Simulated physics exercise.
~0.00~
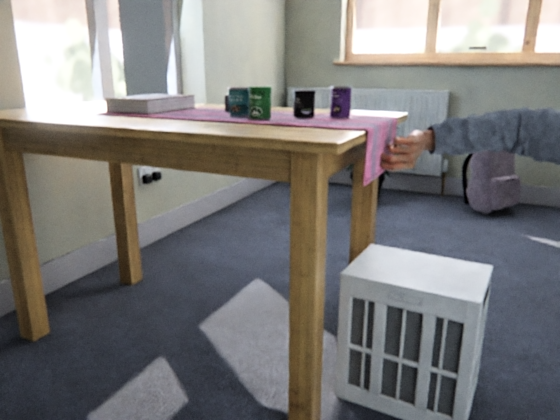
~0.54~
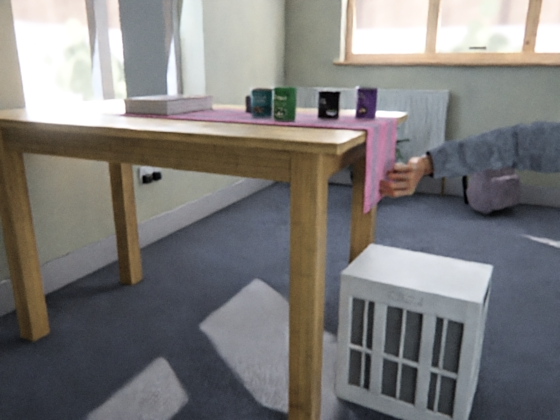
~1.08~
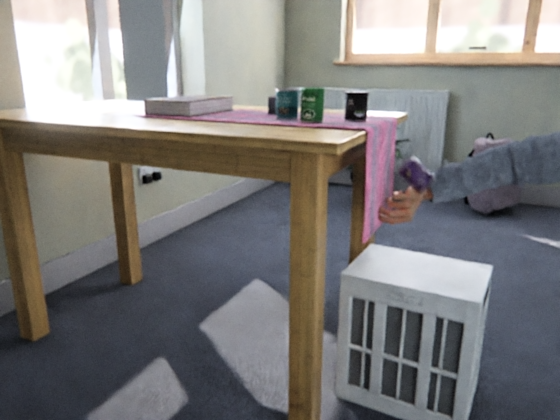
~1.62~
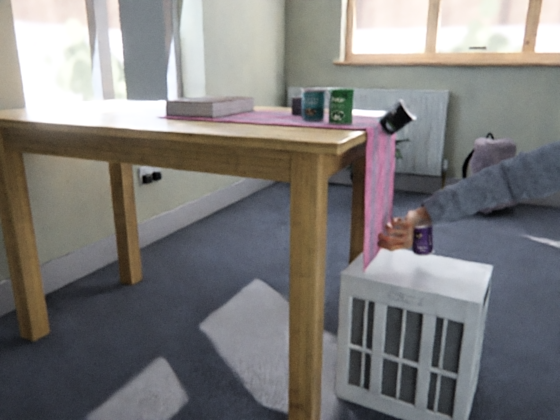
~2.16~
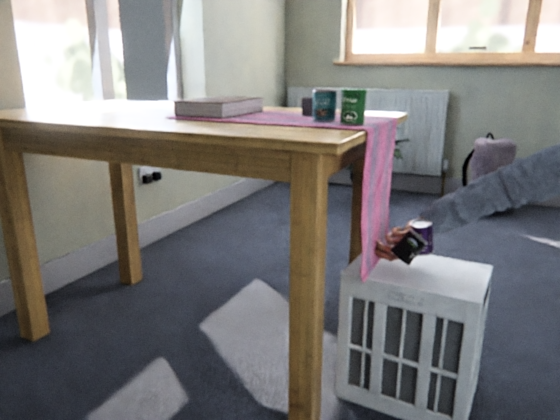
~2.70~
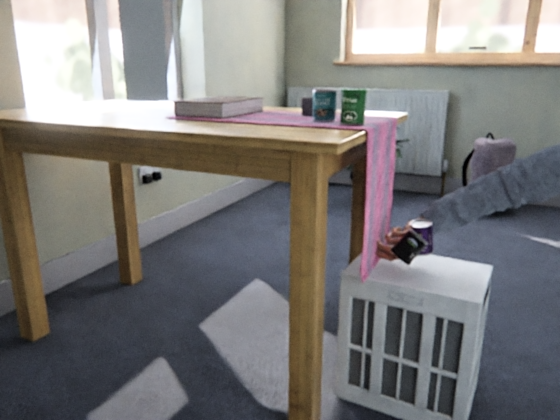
A hand slowly pulled the hanging end of a pink runner down beside a wooden table, drawing the cans and a flat box rightward. The purple can dropped off, then the black one, and the cloth stopped at the white crate with two cans still standing.
